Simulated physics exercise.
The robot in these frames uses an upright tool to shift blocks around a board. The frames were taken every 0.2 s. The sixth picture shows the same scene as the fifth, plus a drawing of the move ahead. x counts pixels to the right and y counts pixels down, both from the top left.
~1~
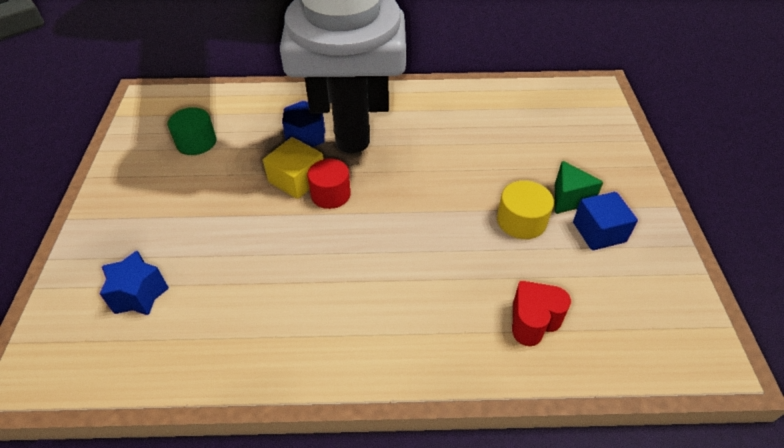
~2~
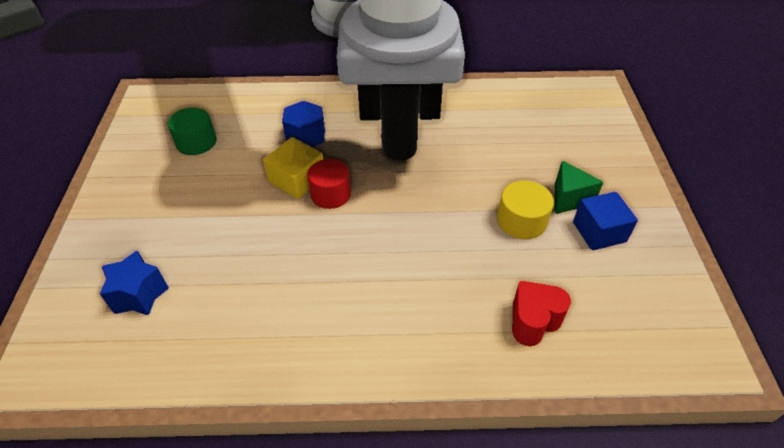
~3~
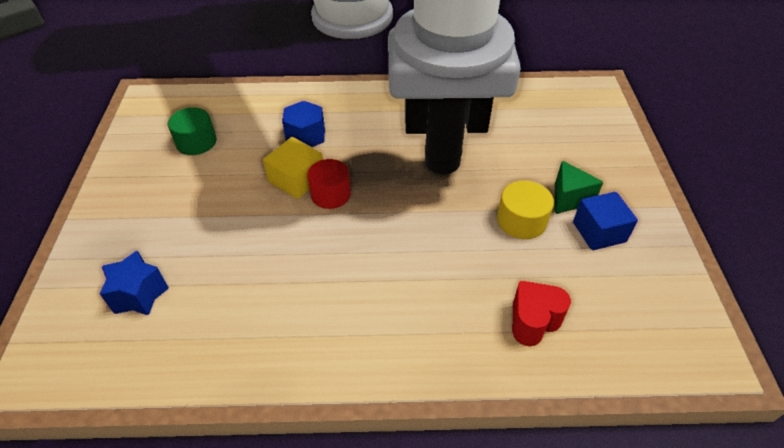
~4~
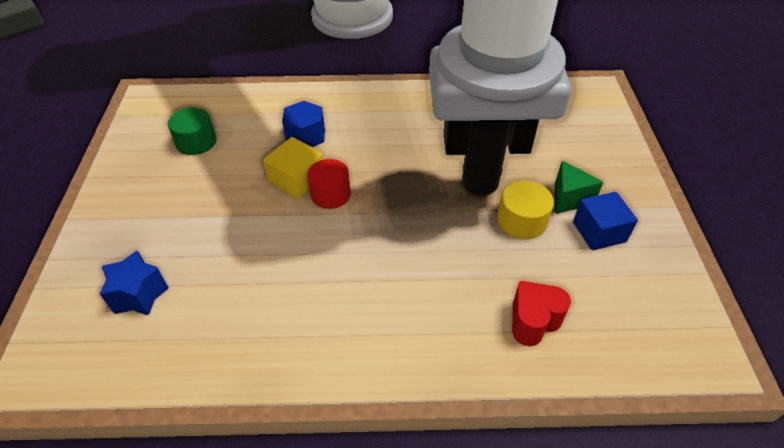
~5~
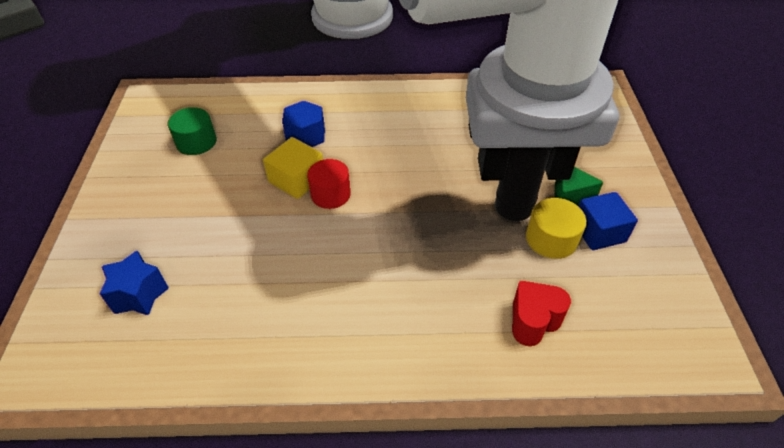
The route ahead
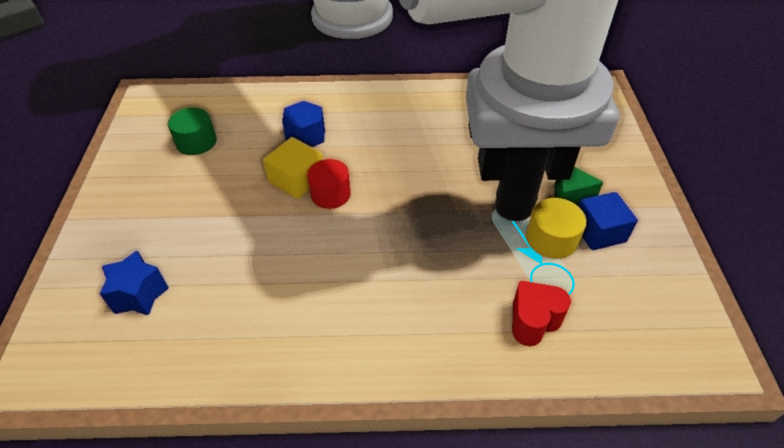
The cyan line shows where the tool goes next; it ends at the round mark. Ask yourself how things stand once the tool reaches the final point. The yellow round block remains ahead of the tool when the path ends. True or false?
False - the claim does not hold.
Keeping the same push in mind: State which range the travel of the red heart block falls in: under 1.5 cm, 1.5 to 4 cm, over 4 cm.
It's set to move under 1.5 cm.
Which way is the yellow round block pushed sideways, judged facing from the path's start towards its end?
It moves off to the left.
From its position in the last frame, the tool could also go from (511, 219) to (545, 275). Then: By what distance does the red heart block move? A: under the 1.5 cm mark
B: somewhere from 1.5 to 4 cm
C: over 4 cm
Answer: A.
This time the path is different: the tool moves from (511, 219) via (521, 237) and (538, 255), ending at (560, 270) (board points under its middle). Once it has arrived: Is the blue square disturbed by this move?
By the end it has moved.
The line goes straight from (511, 219) to (552, 281).
What follows on the original path. Halfway along, tool at (535, 238); yellow round block at (587, 235); blue square at (616, 209), turned 15° anticlockwise.
At the end, tool at (556, 270); red heart block unmoved; yellow round block at (605, 247); blue square at (617, 209), turned 20° anticlockwise.
